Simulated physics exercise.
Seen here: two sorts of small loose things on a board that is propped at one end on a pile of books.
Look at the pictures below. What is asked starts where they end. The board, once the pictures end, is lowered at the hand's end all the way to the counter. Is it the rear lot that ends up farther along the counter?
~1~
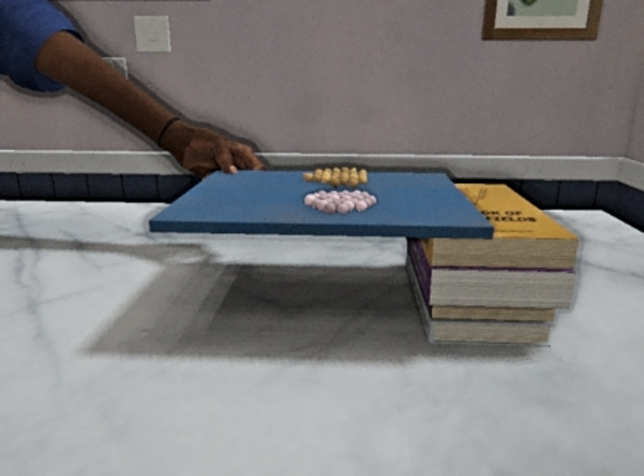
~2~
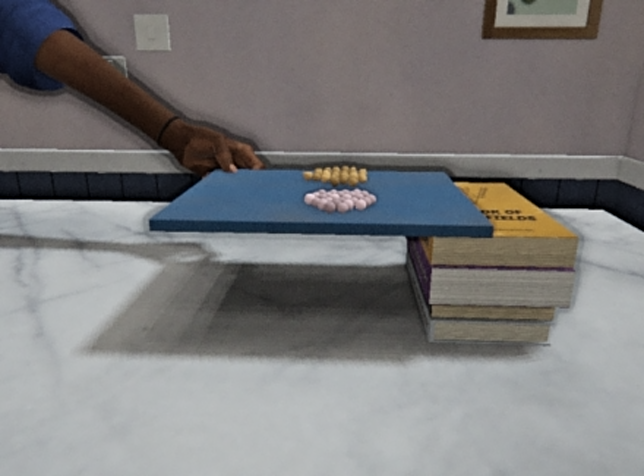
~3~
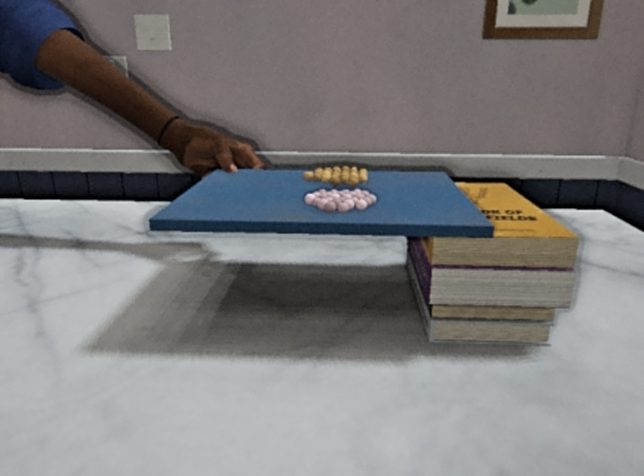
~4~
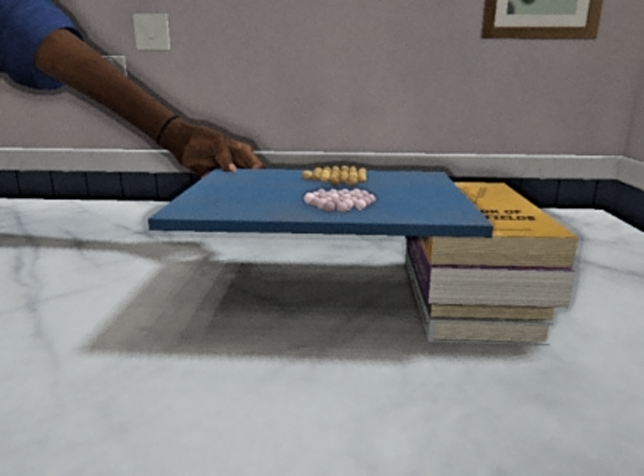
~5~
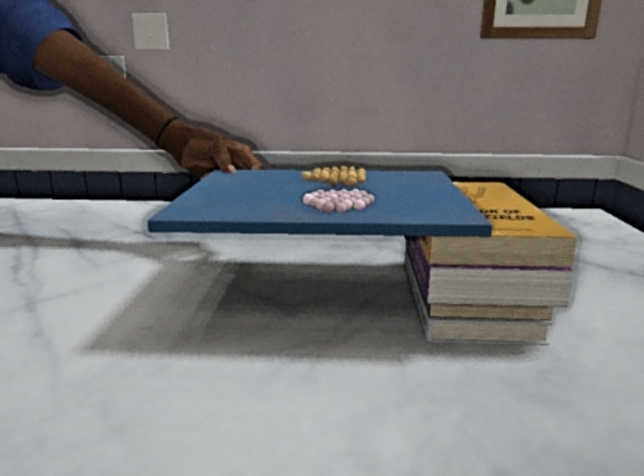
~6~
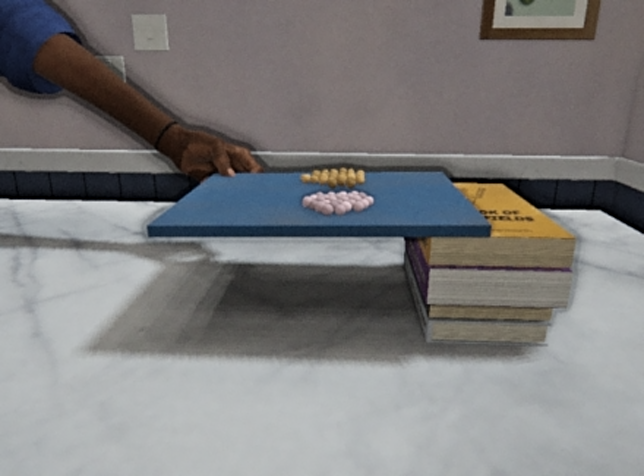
No, I expect the one closer to us will go farther.
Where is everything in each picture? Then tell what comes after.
The first frame shows held end of the board at (163, 224), level; book pile at (474, 218), nearly half as high as the board is long; near lot at (335, 200), some sugar pearls; far lot at (344, 177), some dried chickpeas.
The second frame shows held end of the board at (163, 223), level; far lot at (344, 176).
The third frame shows held end of the board at (164, 222), level; near lot at (335, 199).
The fourth frame shows held end of the board at (163, 222), level; far lot at (344, 176).
The fifth frame shows held end of the board at (162, 223), level; near lot at (333, 199).
The sixth frame shows held end of the board at (161, 228), down by 1°; book pile at (472, 217); near lot at (332, 201), not moving; far lot at (342, 178), not moving.
Then, 0.35 s after the last picture, board sloping at 9°; near lot all still on the board; far lot all still on the board.
Then, 0.79 s after the last picture, board sloping at 19°; near lot mostly at the foot of the board; far lot all still on the board.
Then, 1.26 s after the last picture, board resting at 26°; near lot mostly up to a board's length out; far lot mostly less than half a board's length out.
By the end, board resting at 26°; near lot mostly more than two board lengths out, about a third gone off the counter; far lot mostly less than half a board's length out; the near lot has gone farther.
